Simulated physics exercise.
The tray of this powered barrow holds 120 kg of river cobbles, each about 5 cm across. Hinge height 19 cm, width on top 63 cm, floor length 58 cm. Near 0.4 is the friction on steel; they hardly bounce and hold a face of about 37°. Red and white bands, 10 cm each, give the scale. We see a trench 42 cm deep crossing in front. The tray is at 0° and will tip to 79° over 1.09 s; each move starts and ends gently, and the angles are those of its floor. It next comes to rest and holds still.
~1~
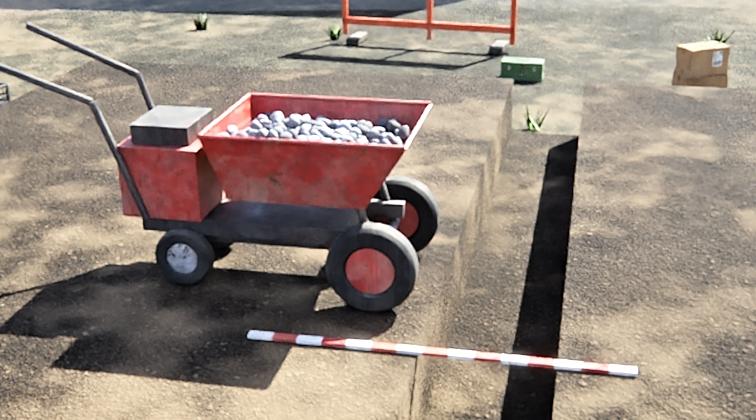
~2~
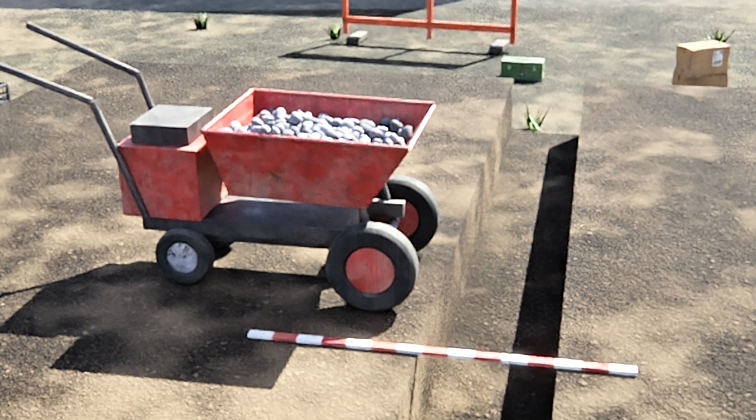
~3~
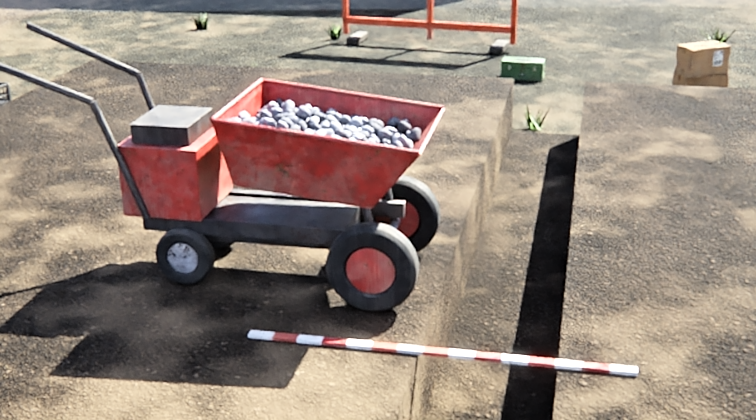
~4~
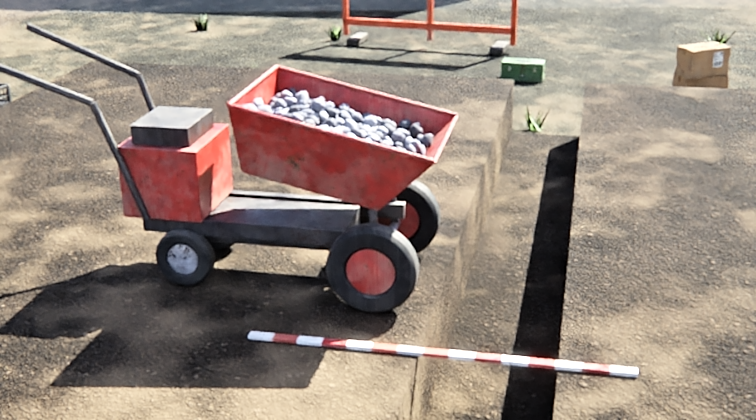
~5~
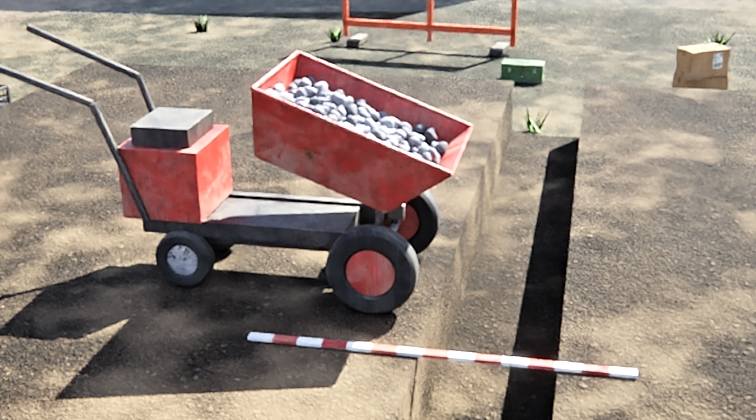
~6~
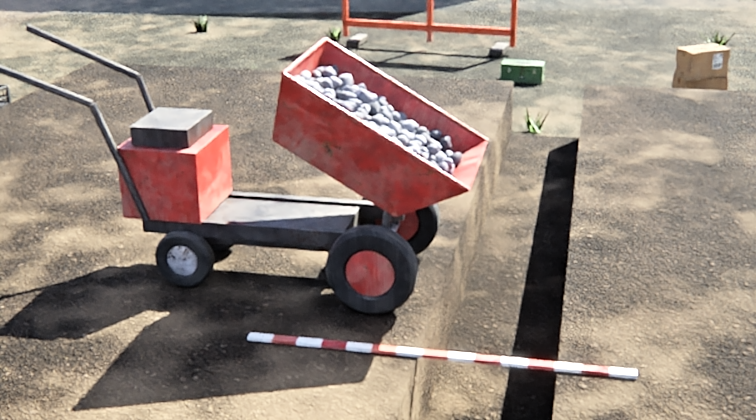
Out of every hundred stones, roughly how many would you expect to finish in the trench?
Close to 64 in every hundred.
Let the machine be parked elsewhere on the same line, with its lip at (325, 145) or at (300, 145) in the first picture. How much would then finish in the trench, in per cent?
About 100 and 95 per cent.
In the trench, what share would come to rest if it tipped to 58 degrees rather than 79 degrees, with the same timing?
In that case some 35 per cent.
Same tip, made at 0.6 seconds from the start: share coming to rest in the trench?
In that case, around 45%.
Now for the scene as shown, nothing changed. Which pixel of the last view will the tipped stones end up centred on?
Look at roughly (544, 362).
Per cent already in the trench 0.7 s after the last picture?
Some 30 per cent.
Then, 0.4 s after the last picture the floor is at 67°, 100 % in the tray; the foremost stones are at (520, 233).
Then, 0.7 s after the last picture the floor is at 79°, 46 % in the tray, 30 % in the trench, 24 % past the trench; the foremost stones are at (658, 304).
Then, 1.1 s after the last picture the floor is at 79°, 13 % in the tray, 50 % in the trench, 37 % past the trench; the foremost stones are past the picture's edge.
Then, 3.0 s after the last picture the floor is at 79°, 0 % in the tray, 64 % in the trench, 36 % past the trench; the foremost stones are past the picture's edge.
